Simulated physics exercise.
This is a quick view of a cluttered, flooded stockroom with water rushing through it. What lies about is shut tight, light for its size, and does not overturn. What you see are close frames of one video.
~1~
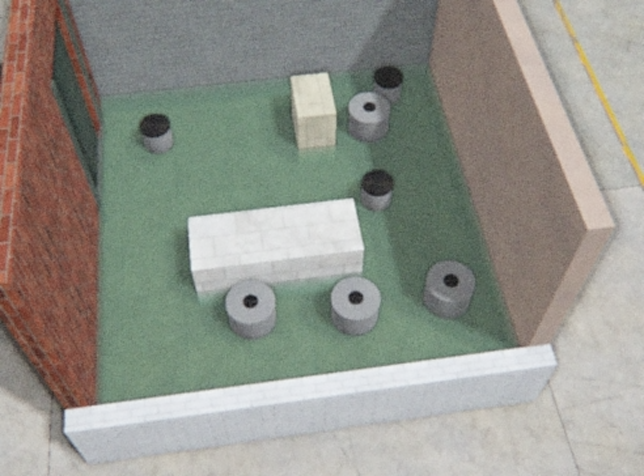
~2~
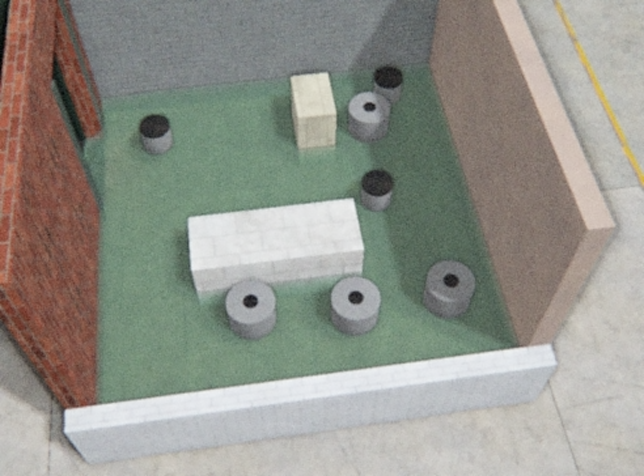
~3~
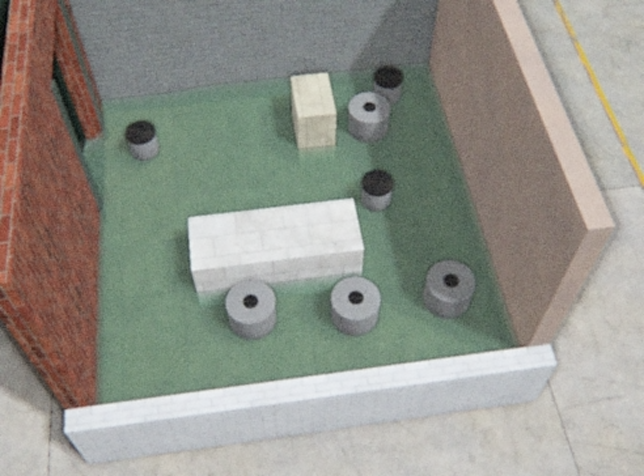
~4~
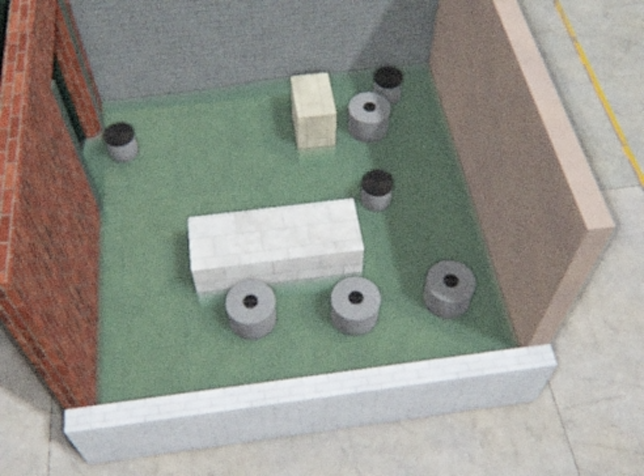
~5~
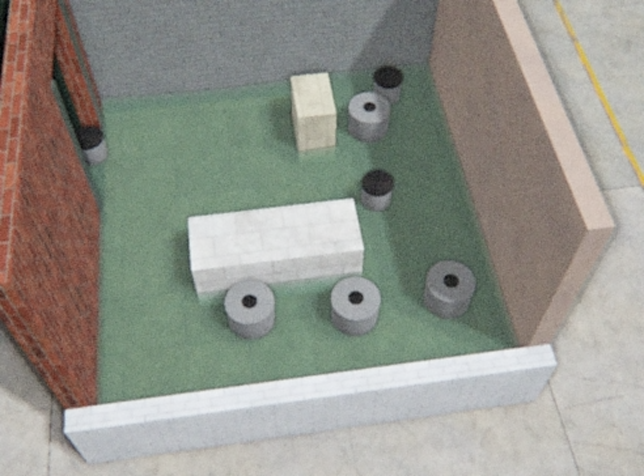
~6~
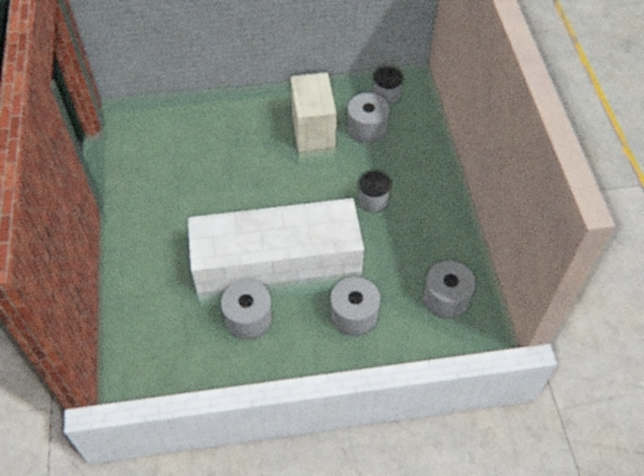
In a walled room with a green floor, a small dark-topped cylinder at the upper left slides left toward the brick wall and passes out of view, while the other gray cylinders and two pale blocks stay nearly still.
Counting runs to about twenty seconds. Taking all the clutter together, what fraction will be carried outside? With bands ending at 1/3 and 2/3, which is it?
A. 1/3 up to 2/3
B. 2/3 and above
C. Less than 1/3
Option A: 1/3 up to 2/3.
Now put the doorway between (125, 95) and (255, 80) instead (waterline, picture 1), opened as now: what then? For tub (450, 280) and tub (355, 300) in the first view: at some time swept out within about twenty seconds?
First object: Never leaves; second object: Never leaves.
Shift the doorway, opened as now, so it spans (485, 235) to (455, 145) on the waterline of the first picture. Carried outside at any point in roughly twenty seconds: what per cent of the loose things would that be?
My figure is 90 %.
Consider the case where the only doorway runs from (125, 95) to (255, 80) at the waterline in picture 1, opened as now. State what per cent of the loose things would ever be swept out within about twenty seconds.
About 70 percent.
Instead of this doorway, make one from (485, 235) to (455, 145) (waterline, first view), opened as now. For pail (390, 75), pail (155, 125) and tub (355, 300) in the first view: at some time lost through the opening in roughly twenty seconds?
Result by object, in the order asked: Flushed / not flushed / flushed.
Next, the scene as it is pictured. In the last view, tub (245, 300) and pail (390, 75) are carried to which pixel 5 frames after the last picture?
Approximately (194, 300) for one and (362, 76) for the other.
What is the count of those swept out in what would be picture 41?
The number is 3.
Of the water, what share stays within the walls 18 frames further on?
62 %.
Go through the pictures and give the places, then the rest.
In the first picture, a tub at (251, 302) floats; a pail at (378, 182), afloat; 0 of 7 have shifted.
In the second picture, a tub at (251, 302) floats; a pail at (378, 182) floats; 0 of 7 have shifted.
In the third picture, a tub at (251, 302), afloat; a pail at (378, 182) floats; 1 of 7 have shifted.
In the fourth picture, a tub at (251, 302) floats; a pail at (378, 182), afloat; 1 of 7 have shifted.
In the fifth picture, a tub at (250, 302) floats; a pail at (378, 182) floats; 1 of 7 have shifted.
In the sixth picture, a tub at (246, 301), afloat, close to its start; a pail at (375, 183) floats; 1 of 7 have shifted.
A moment on, 1 of 7 are out; 6 afloat.
Next, 1 of 7 are out; 6 afloat.
Later, 3 of 7 are out; 4 afloat.
In the end, 4 of 7 are out; 3 afloat.
